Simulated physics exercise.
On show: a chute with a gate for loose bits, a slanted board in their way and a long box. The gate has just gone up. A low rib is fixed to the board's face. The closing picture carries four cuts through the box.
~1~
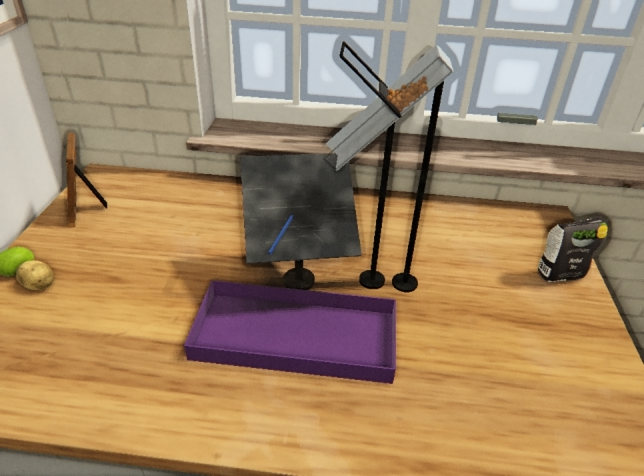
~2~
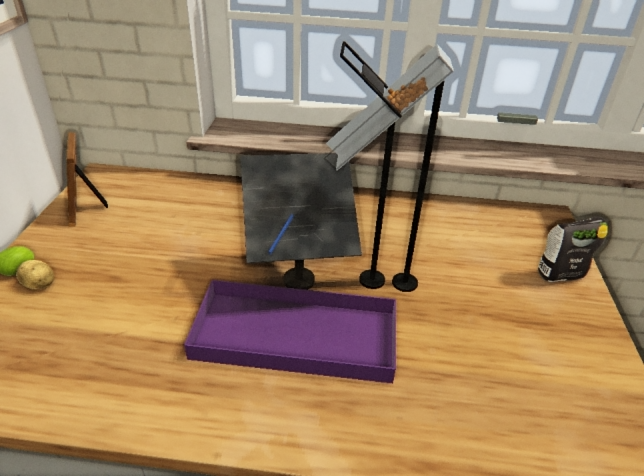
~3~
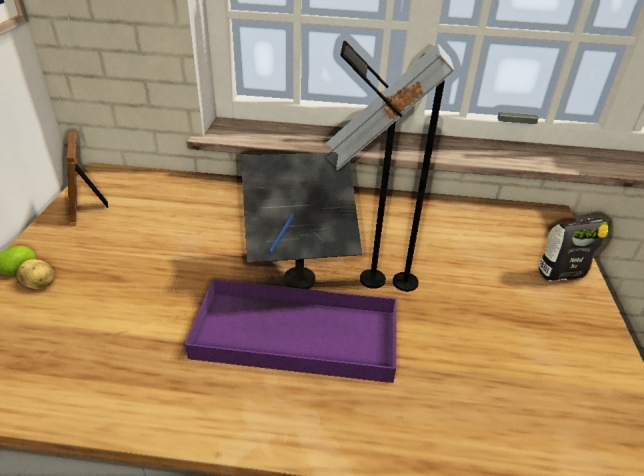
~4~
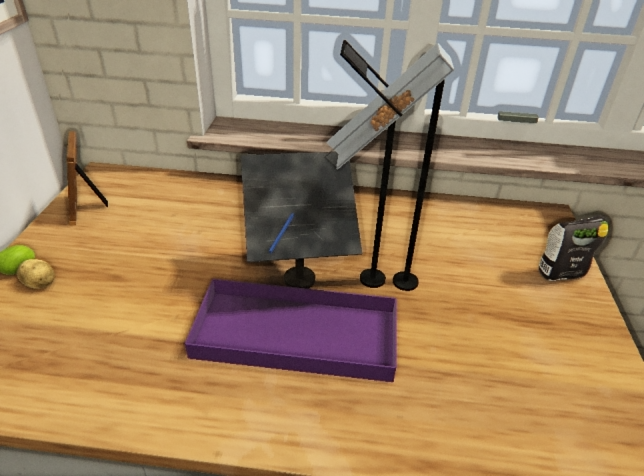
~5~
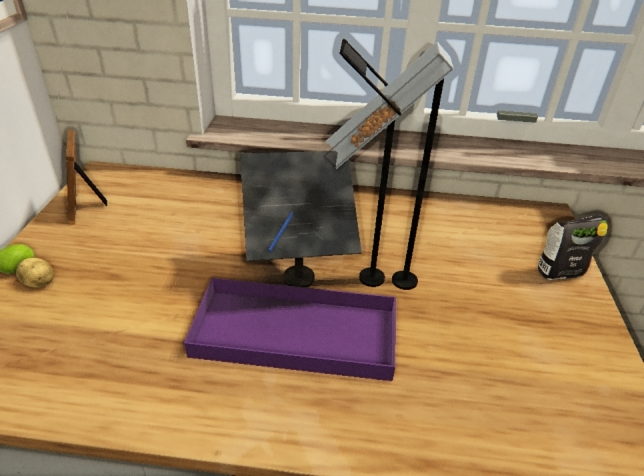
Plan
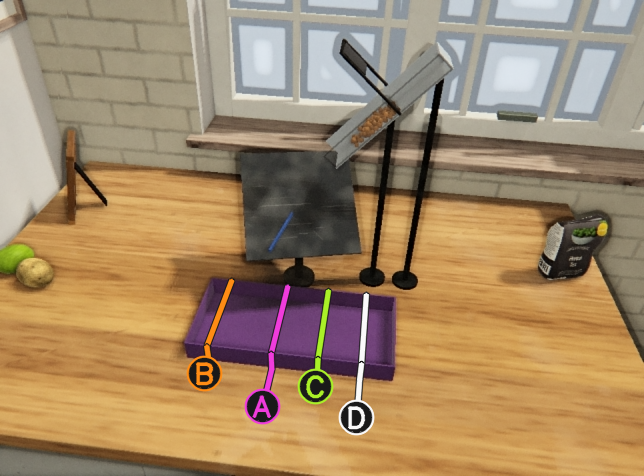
Small brown bits slide a short way down a sloping grey chute toward the left.
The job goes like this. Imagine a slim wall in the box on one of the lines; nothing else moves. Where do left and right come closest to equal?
It is A.
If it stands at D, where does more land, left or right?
More lands on the left.
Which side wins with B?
More lands on the right.
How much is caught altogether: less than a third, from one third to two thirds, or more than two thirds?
About that: More than two thirds.
On the marked copy, line A crosses the front rim at (271, 352); line B crosses the front rim at (207, 345); line C crosses the front rim at (318, 358); line D crosses the front rim at (361, 363).
With A, of what is caught, about two thirds on the left of the divider, about a third on the right.
With B, of what is caught, a small part on the left of the divider, nearly all on the right.
With C, of what is caught, nearly all on the left of the divider, a small part on the right.
With D, of what is caught, all on the left of the divider, none on the right.
